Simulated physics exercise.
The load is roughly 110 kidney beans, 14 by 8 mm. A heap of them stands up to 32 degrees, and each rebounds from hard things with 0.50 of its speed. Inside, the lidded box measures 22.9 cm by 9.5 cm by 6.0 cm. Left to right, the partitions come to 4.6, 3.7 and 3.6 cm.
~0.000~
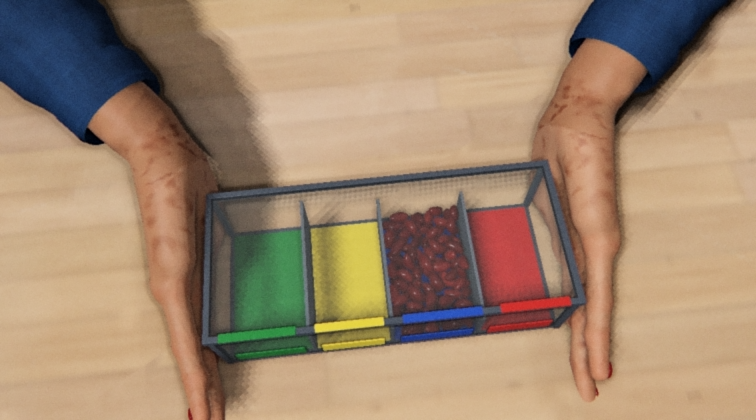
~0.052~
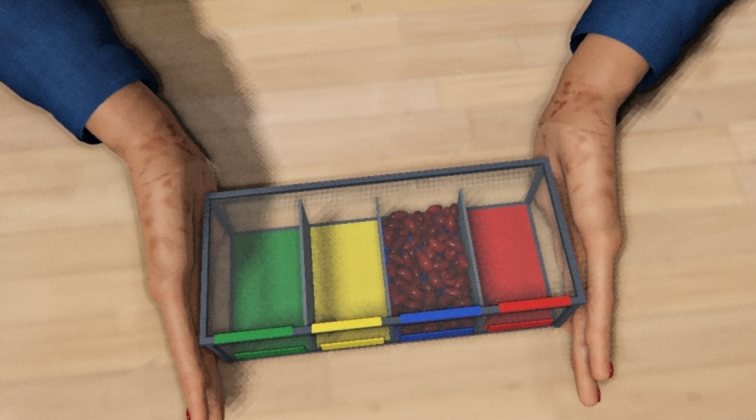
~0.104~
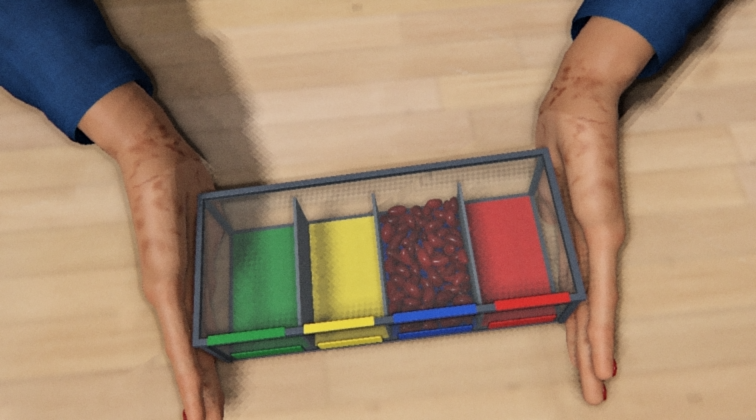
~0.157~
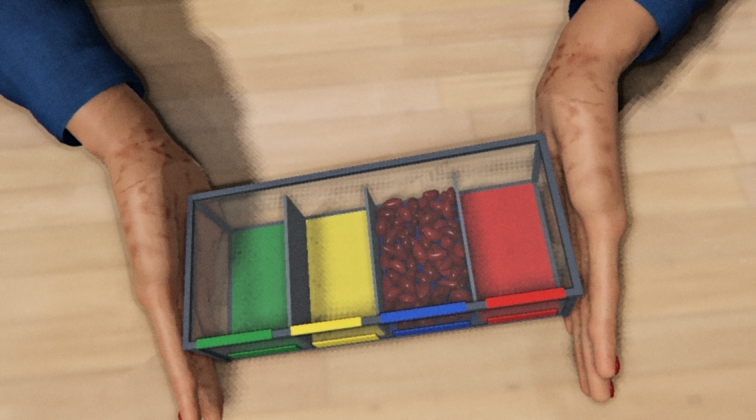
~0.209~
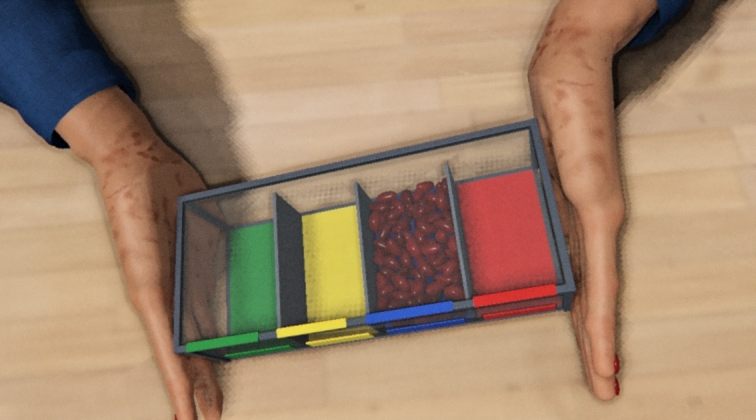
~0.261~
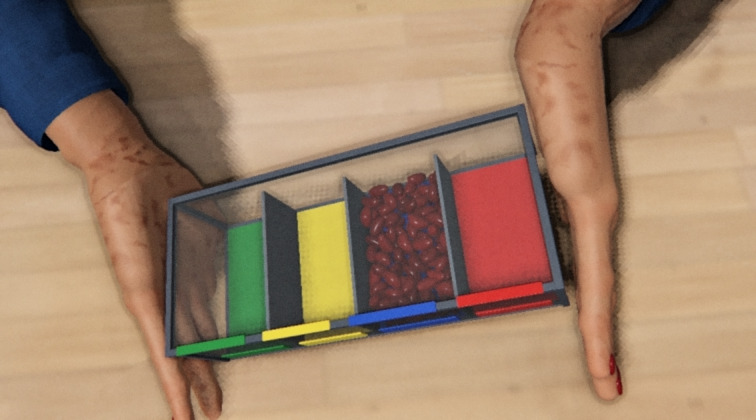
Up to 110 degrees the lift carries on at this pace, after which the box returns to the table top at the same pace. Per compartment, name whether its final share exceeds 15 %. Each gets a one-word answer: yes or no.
My answers are red compartment no, blue compartment no, green compartment yes, yellow compartment yes.
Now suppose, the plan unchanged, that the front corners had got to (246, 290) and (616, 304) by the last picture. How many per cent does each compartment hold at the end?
Final shares, in per cent - red: 95, blue: 5, green: 0, yellow: 0.
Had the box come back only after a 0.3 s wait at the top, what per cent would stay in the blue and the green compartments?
In that case blue keeps 10% and green keeps 40%.
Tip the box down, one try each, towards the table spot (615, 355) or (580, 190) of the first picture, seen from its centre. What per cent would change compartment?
About 80 per cent on the first try and 80 per cent on the second.
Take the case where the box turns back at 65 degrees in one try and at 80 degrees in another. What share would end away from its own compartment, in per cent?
10 % and 45 %.
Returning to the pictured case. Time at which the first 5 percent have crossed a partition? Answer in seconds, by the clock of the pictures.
Around 0.85 seconds.
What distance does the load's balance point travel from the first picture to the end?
I'd put the distance at roughly 8.5 cm.
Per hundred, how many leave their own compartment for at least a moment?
90 per cent or so.
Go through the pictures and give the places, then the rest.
The first frame shows box tilt 0 degrees, front corners at (210, 338) and (577, 298); blue 100 %.
The second frame shows box tilt 1 degrees, front corners at (207, 338) and (578, 298).
The third frame shows box tilt 5 degrees, front corners at (200, 340) and (577, 294), lowest corner left front.
The fourth frame shows box tilt 10 degrees, front corners at (191, 343) and (574, 289), lowest corner left front.
The fifth frame shows box tilt 16 degrees, front corners at (181, 347) and (566, 285), lowest corner left front.
The sixth frame shows box tilt 21 degrees, front corners at (173, 350) and (554, 282), lowest corner left front; blue 100 %. The box's pace is about 105 degrees a second.
After 1.19 s, tilt 110 degrees; blue 40 %, green 15 %, yellow 45 %.
After 1.81 s, tilt 48 degrees; blue 10 %, green 40 %, yellow 50 %.
Then, at 2.47 s, tilt 0 degrees; blue 10 %, green 40 %, yellow 50 %.
In the end, at 2.9 s, red 0 %, blue 10 %, green 40 %, yellow 50 %.
